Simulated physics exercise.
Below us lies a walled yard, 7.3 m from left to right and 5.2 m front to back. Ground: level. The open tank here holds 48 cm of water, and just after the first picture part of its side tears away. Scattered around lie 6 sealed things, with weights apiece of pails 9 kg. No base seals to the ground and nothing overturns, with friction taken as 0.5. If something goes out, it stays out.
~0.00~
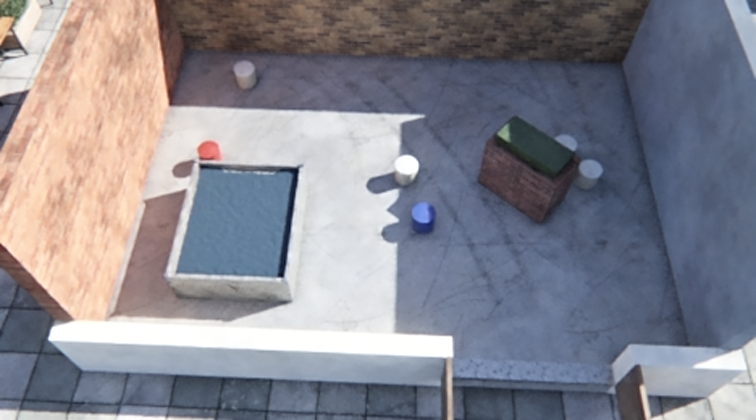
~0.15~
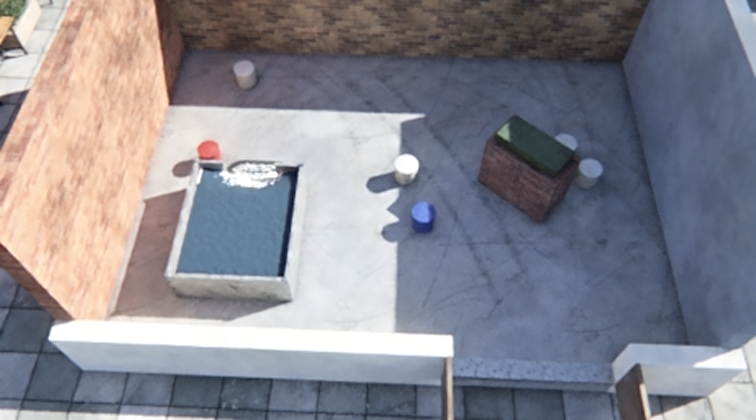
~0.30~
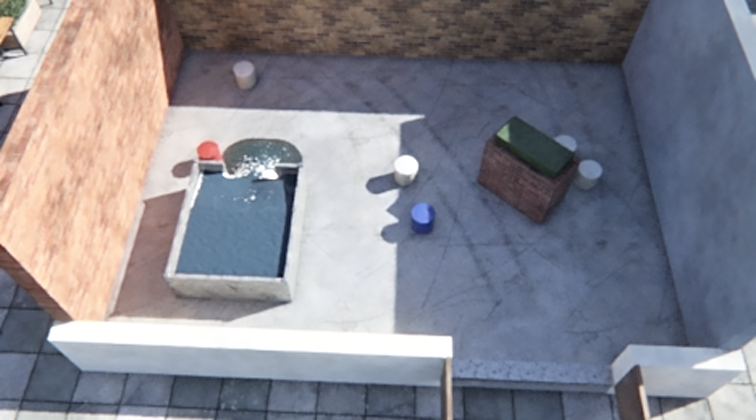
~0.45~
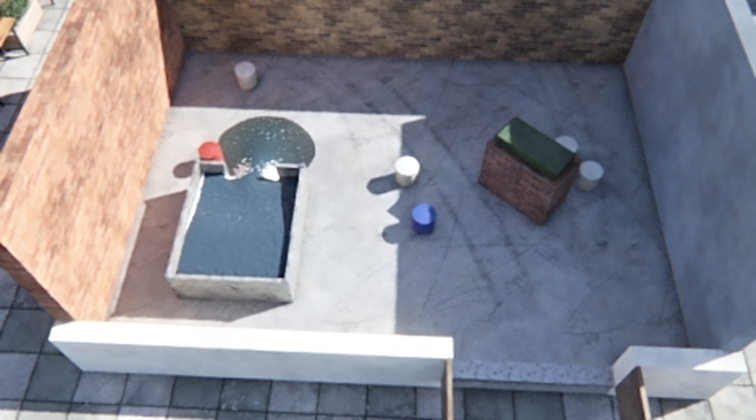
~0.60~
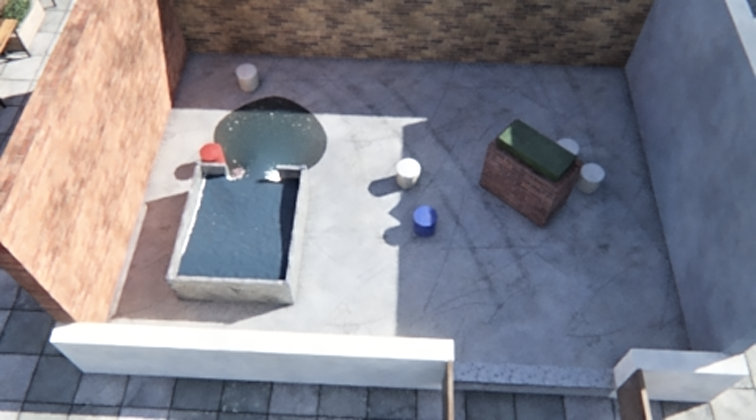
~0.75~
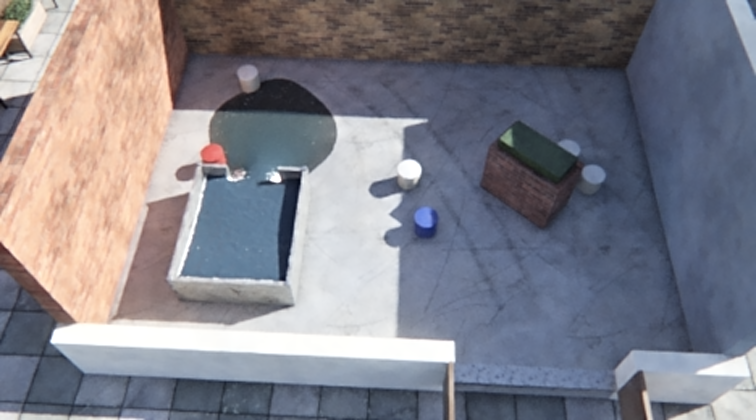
A walled yard's open tank breaks at its far side, and water spreads across the ground.
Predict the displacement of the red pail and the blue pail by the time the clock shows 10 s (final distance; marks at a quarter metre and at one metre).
By the end the red pail is close to its start and the blue pail is close to its start.
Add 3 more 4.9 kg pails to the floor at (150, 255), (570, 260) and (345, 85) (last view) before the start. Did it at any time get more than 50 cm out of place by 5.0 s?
Result, in listed order: Not exceeded / not exceeded / exceeded.
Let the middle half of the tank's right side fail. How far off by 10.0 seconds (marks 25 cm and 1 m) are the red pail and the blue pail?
Under that change the red pail would sit tight and the blue pail would be borne far.
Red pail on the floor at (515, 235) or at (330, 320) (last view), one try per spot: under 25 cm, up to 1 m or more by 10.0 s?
I'd say it does not really move on the first try and it does not really move on the second.
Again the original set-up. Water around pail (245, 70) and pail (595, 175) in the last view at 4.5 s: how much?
Close to 8 and 0 centimetres.
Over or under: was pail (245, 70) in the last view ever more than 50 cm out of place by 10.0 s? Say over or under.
Looking at the run, it comes out clear of the mark.
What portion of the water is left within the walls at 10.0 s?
Around 100 % of the water.
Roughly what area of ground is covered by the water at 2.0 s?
Around 11.5 m2 of it.
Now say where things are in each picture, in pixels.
The first picture shows the red pail at (208, 149), on the bottom; the blue pail at (424, 213) rests on the ground; 2.3 m2 under water; 0 of 6 have shifted.
The second picture shows the red pail at (208, 149), on the bottom; the blue pail at (424, 212), on the bottom; water covers 2.7 m2; 0 of 6 have shifted.
The third picture shows the red pail at (208, 149), on the bottom; the blue pail at (424, 213) rests on the ground; 3.1 m2 under water; 0 of 6 have shifted.
The fourth picture shows the red pail at (209, 150), on the bottom; the blue pail at (424, 214), on the bottom; 3.8 m2 under water; 0 of 6 have shifted.
The fifth picture shows the red pail at (210, 152), on the bottom; the blue pail at (426, 216), on the bottom; water covers 4.5 m2; 0 of 6 have shifted.
The sixth picture shows the red pail at (211, 153), on the bottom; the blue pail at (427, 217) rests on the ground; water covers 5.4 m2; 0 of 6 have shifted.
After 2.0 s the red pail is near (211, 153), 0.0 m from its start, aground; the blue pail is near (427, 217), 0.0 m from its start, aground; 0 of 6 are out; 1 afloat.
After 4.5 s the red pail is near (211, 153), 0.0 m from its start, aground; the blue pail is near (427, 217), 0.0 m from its start, aground; 0 of 6 are out; 0 afloat.
After 7.0 s the red pail is near (211, 153), 0.0 m from its start, aground; the blue pail is near (427, 217), 0.0 m from its start, aground; 0 of 6 are out; 0 afloat.
After 10.0 s the red pail is near (211, 153), 0.0 m from its start, aground; the blue pail is near (427, 217), 0.0 m from its start, aground; 0 of 6 are out; 0 afloat.
